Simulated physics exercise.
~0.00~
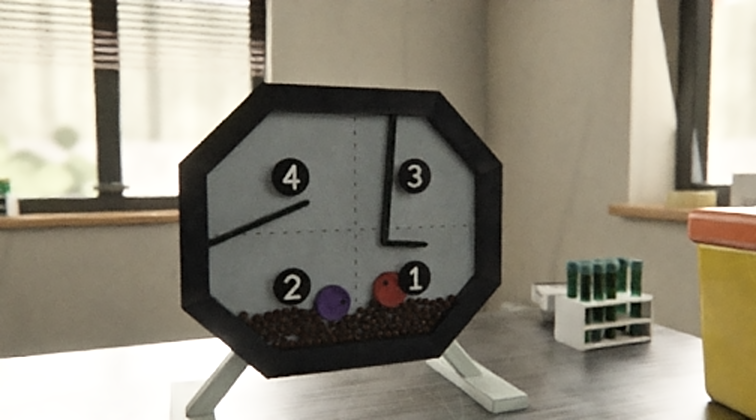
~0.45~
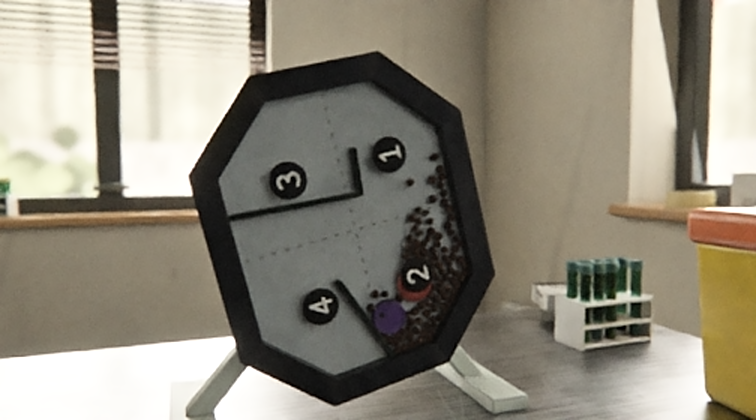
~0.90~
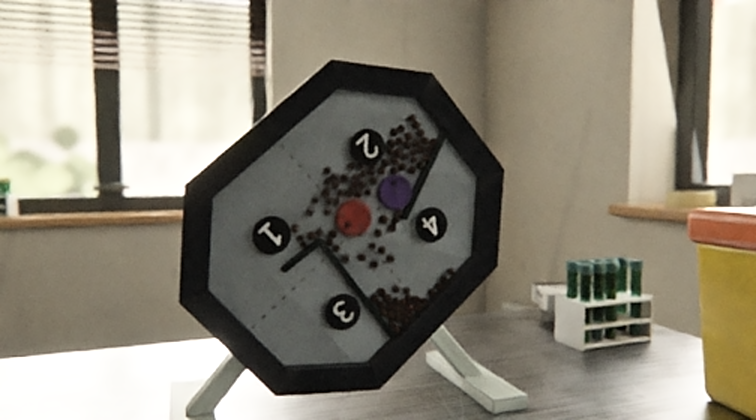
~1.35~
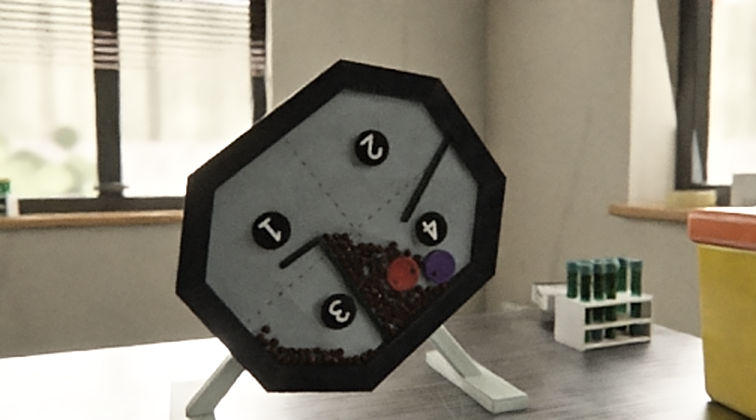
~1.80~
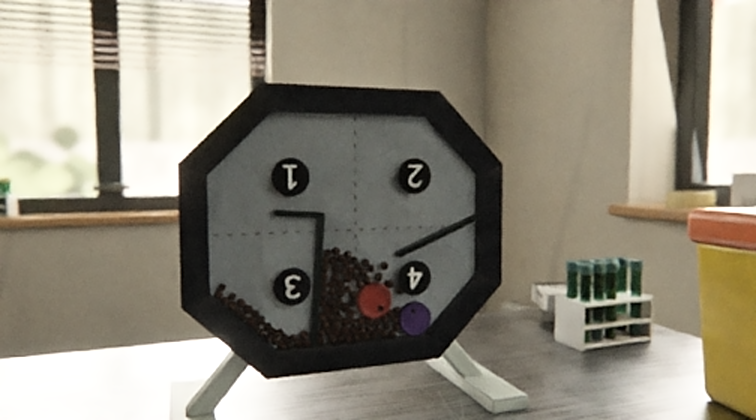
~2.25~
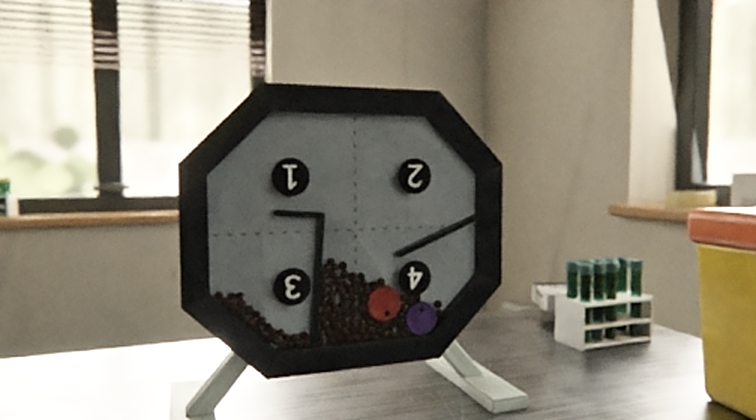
An eight-sided, clear-faced case of small dark pills swung anticlockwise past upside down, tumbling its contents and a purple and a red disc, then swung partway back and stopped upside down, with both discs resting at the lower right among the settled pills.
